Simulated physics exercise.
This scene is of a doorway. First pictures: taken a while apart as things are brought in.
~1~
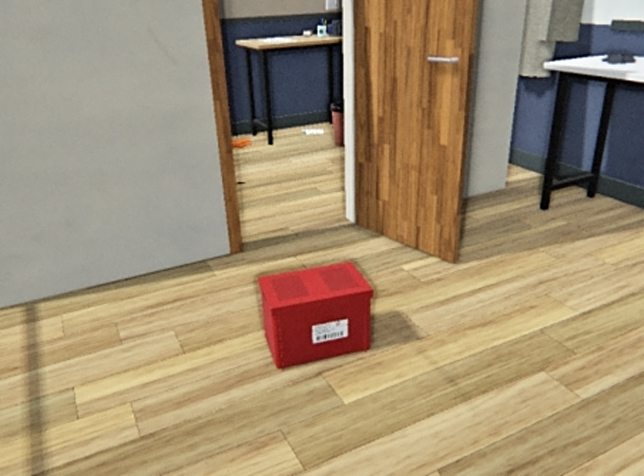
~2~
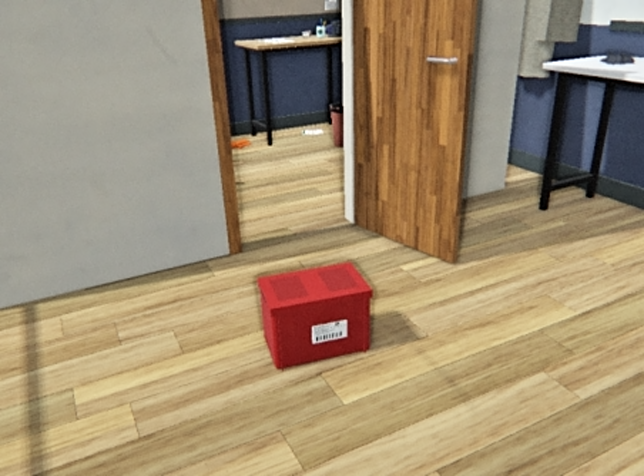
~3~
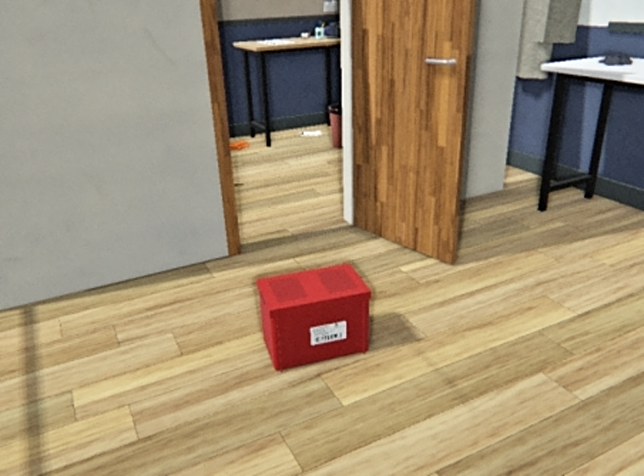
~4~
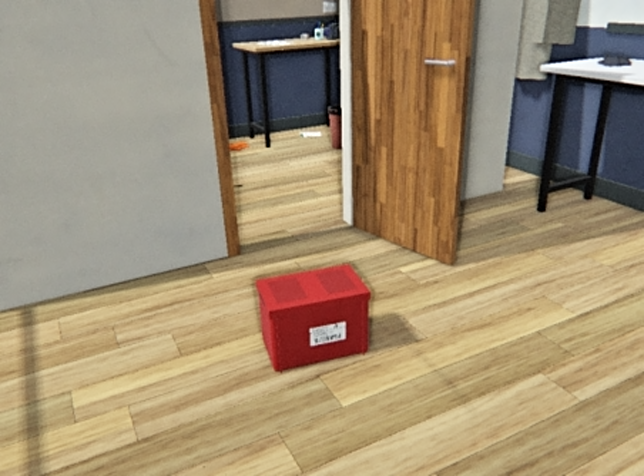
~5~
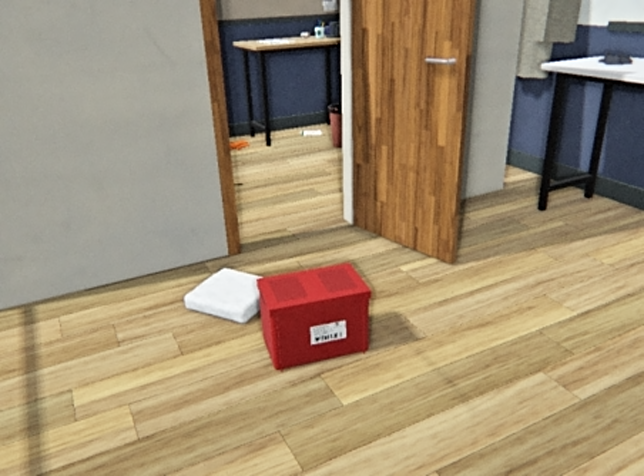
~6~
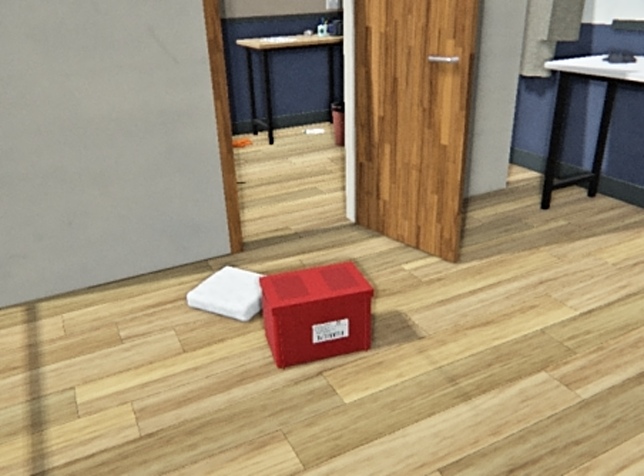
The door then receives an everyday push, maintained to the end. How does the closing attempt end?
My guess: Door fully home.
Then, 1.00 s after the last picture, door 72° open.
Then, 1.70 s after the last picture, door 34° open.
At rest, door 0° open; both in place. Seen from the same camera at the end, white cushion near (236, 292).
